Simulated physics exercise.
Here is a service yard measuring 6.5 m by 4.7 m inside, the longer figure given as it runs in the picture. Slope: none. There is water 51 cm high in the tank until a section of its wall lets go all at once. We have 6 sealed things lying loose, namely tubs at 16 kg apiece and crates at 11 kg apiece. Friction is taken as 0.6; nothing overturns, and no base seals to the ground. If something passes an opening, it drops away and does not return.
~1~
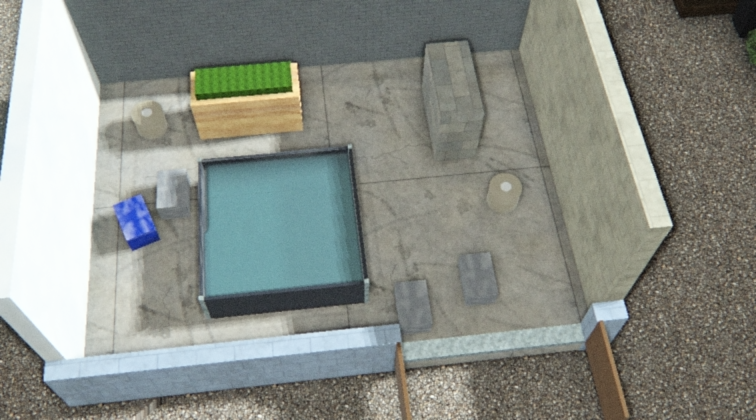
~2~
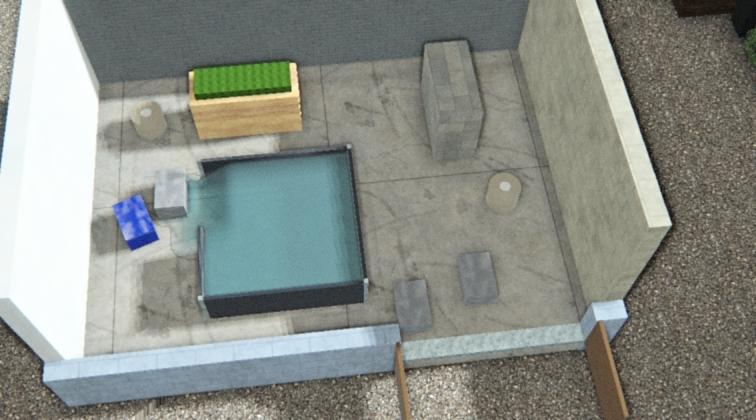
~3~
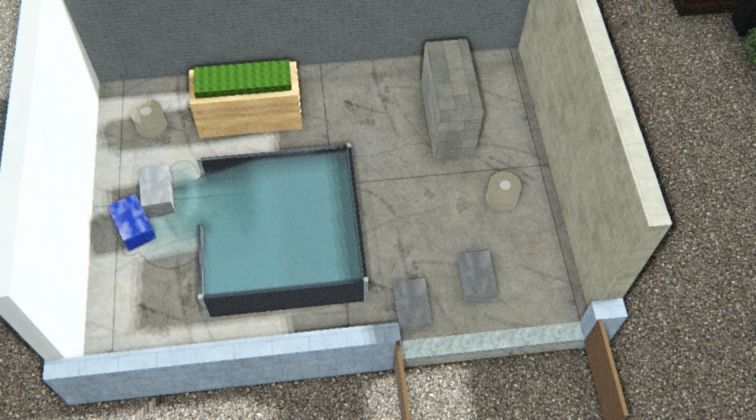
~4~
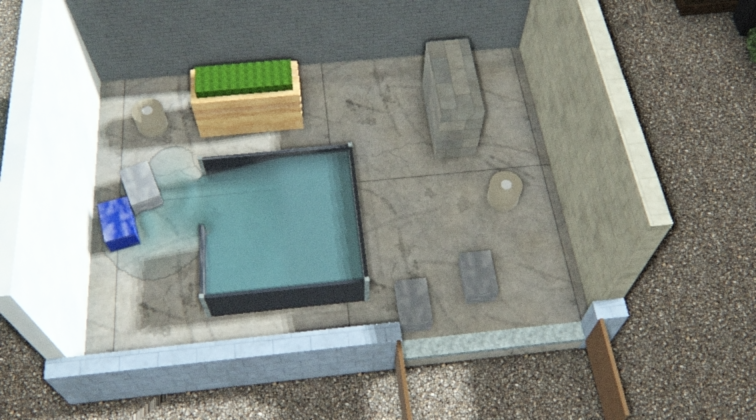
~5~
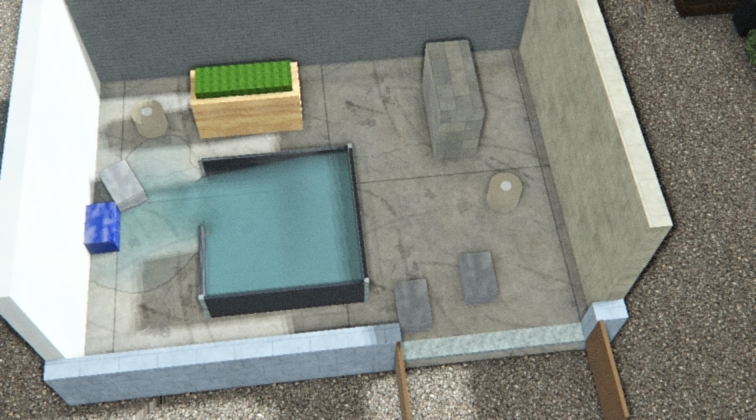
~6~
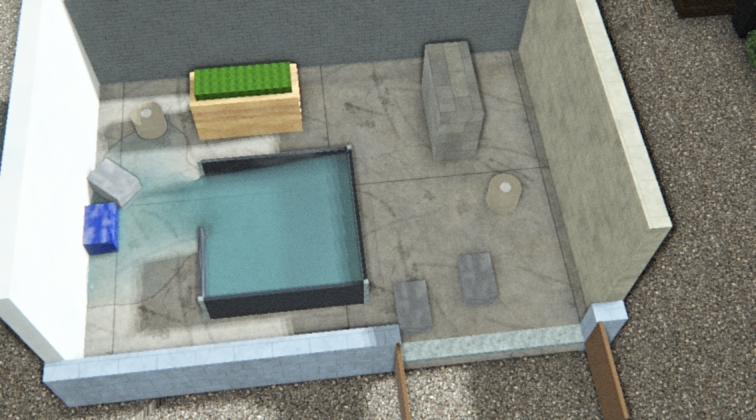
At the start, a dark-rimmed pool of teal water stands full in a walled yard, with a blue crate and a pale grey block on its left. A gap opens in the pool's left side and water pours out, spreading across the floor and pushing both leftward to near the white wall.
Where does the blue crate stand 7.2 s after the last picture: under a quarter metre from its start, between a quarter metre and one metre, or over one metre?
Over one metre.
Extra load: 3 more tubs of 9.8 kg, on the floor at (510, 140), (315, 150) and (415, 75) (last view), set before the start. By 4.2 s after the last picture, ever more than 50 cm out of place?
Respectively: Smaller, smaller, greater.
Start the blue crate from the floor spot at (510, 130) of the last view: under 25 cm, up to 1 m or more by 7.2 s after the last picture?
In the end it goes partway.
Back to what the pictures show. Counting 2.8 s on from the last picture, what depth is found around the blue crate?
10 cm, roughly.
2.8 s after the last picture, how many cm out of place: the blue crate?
Displacement near 150 cm.
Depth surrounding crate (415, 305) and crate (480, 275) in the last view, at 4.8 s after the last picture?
I'd estimate 5 cm for the first and 3 cm for the second.
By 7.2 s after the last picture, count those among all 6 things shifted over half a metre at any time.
The answer here is 4.
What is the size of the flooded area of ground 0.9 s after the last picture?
Wet area: Approx. 9.0 m2.
Then, 0.9 s after the last picture the blue crate is near (93, 236), 0.6 m from its start, afloat; 0 of 6 are out; 2 afloat.
Then, 2.8 s after the last picture the blue crate is near (185, 317), 1.7 m from its start, afloat; 0 of 6 are out; 3 afloat.
Then, 4.8 s after the last picture the blue crate is near (313, 327), 2.9 m from its start, afloat; 0 of 6 are out; 3 afloat.
Then, 7.2 s after the last picture the blue crate is near (498, 338), 5.1 m from its start, aground; 0 of 6 are out; 3 afloat.
